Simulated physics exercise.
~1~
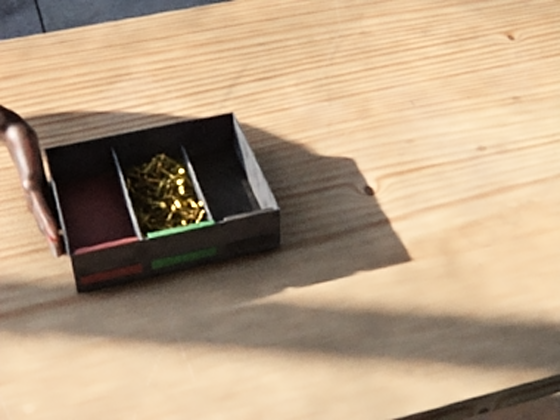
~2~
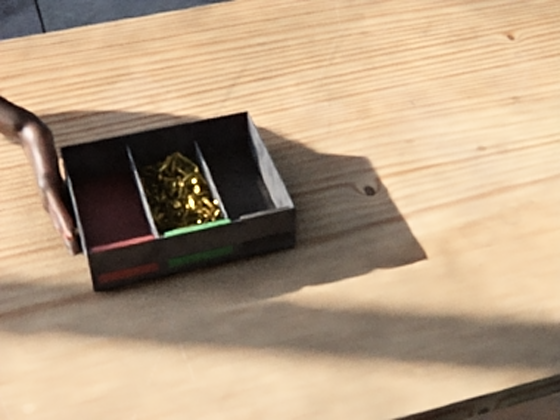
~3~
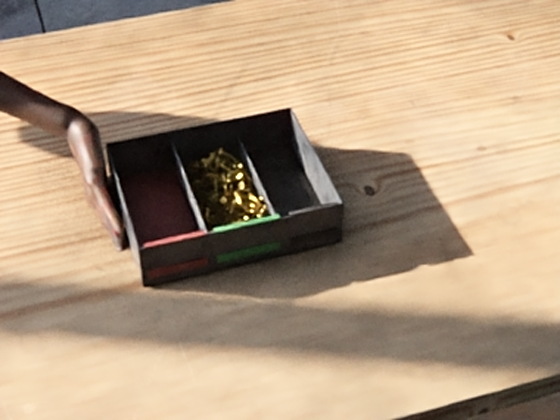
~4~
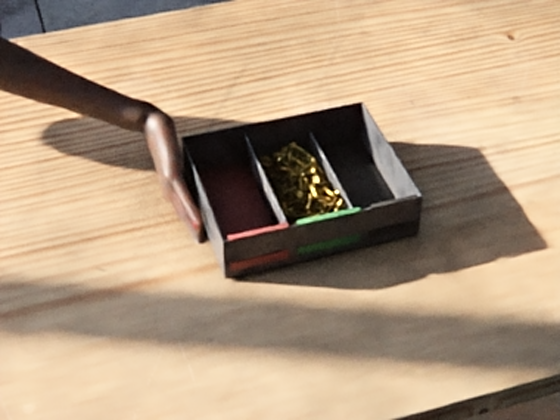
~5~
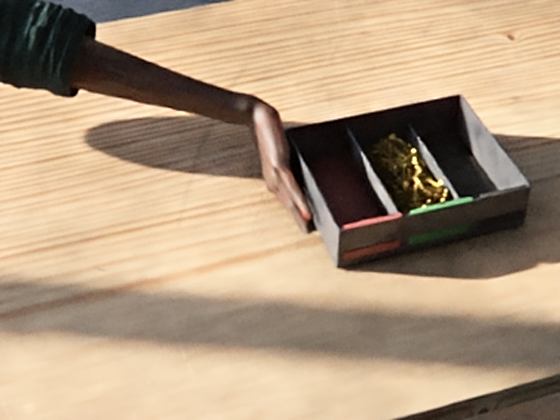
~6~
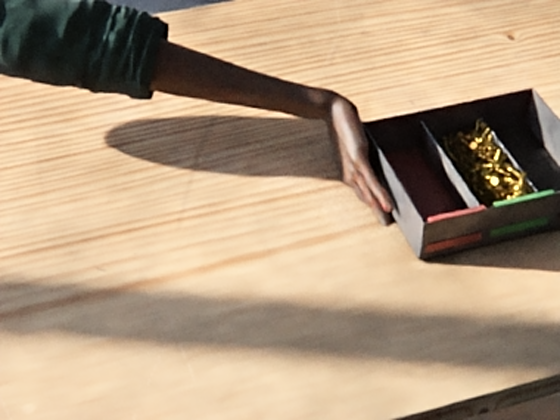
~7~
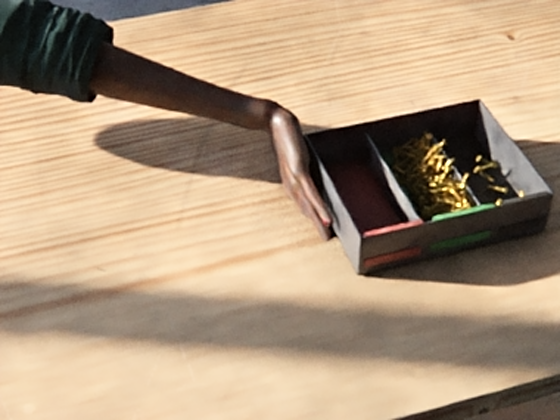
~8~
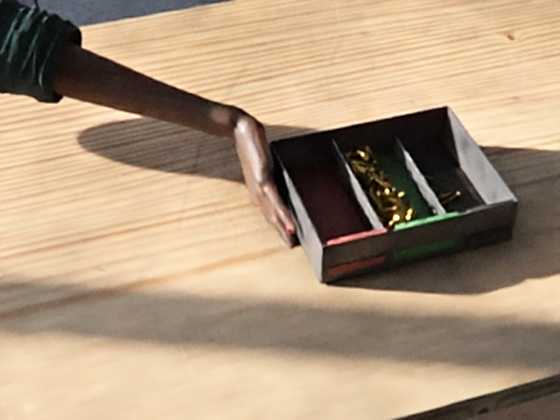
The clip shows a hand pushing a dark three-section tray of brass-coloured screws rightward across a wooden table, then moving back left with it as some screws spill from the green middle section into the black right one, most remaining in the middle at the end.
